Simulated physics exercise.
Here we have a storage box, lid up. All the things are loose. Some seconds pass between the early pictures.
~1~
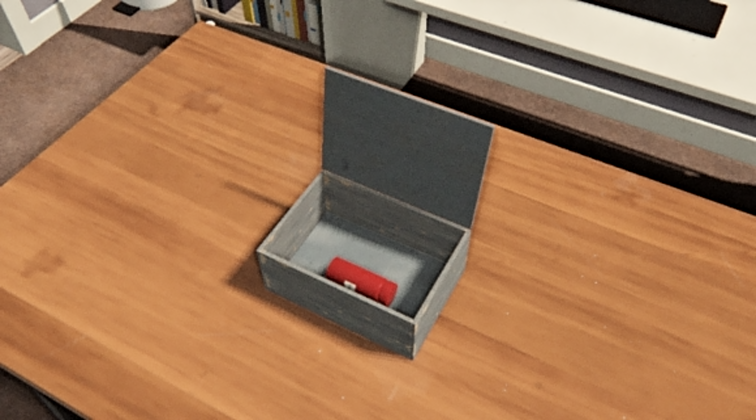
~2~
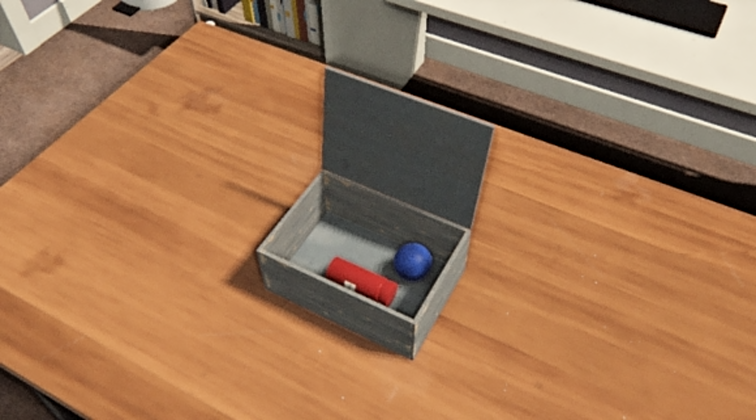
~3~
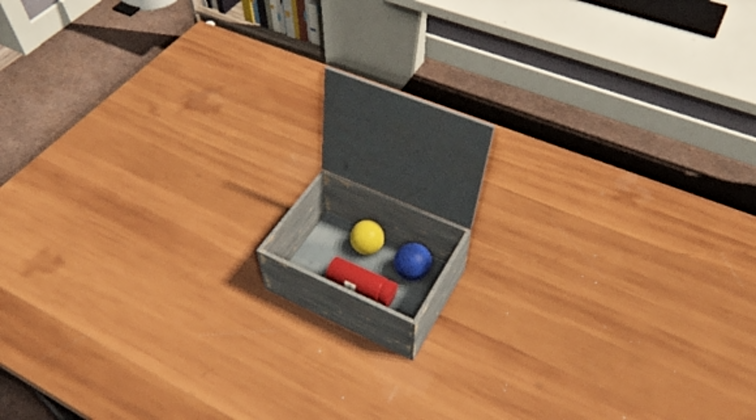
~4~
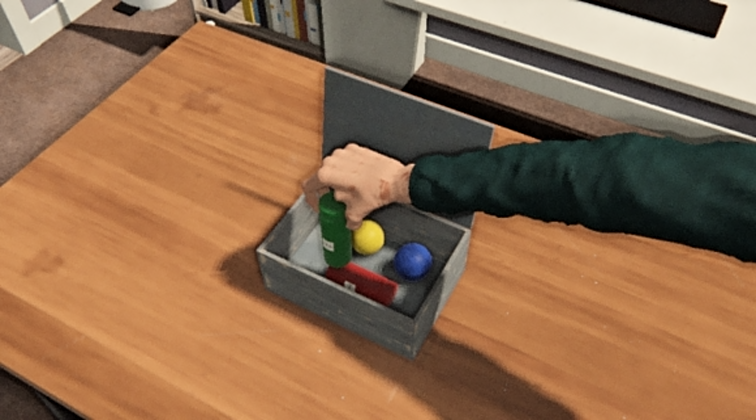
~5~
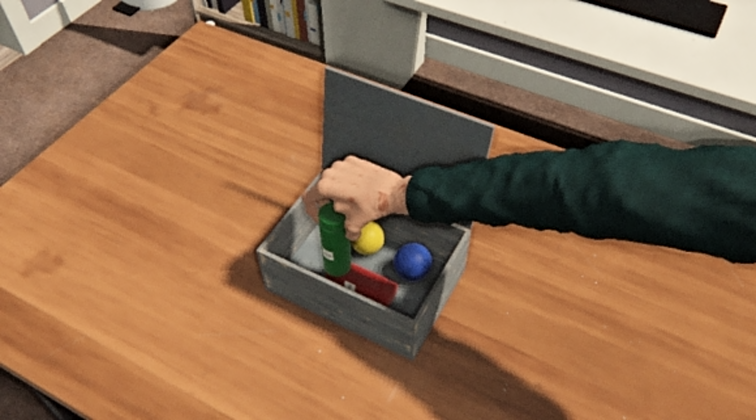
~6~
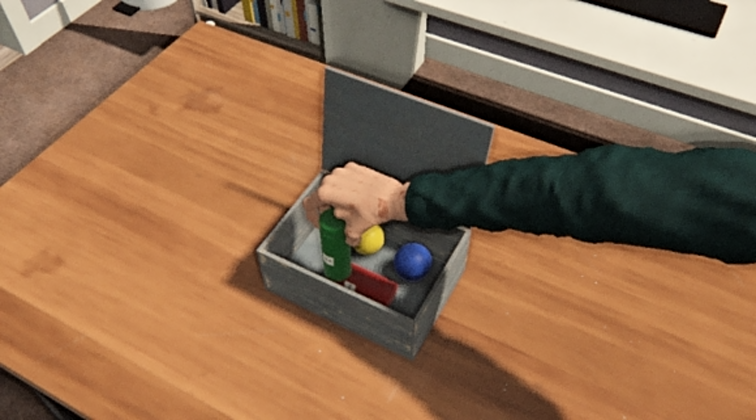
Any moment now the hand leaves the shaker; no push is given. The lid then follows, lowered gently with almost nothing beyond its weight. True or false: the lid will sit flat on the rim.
False.
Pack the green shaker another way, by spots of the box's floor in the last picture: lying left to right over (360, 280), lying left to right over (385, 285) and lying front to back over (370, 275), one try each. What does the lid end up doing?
On the first attempt the lid settles shut, on the second it settles shut, and on the third it settles shut.
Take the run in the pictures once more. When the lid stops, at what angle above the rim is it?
Close to 16 degrees.
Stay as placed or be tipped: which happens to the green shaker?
The green shaker ends up tilted.
Then, 0.90 s past the last view, lid starting down; green shaker rocked 39° from its first pose near (331, 261); red shaker displaced about its own width.
Then, 1.50 s past the last view, lid 66° above the rim; green shaker rocked 39° from its first pose near (332, 261); red shaker displaced about its own width; blue ball displaced a little.
Then, 1.90 s past the last view, lid 35° above the rim; green shaker rocked 39° from its first pose near (332, 261); red shaker displaced about its own width; blue ball displaced a little.
Finally, lid 16° above the rim; down or leaning hard in the box, green shaker; the other 3 still in place. Final places as the last picture's camera would see them, green shaker near (332, 261).
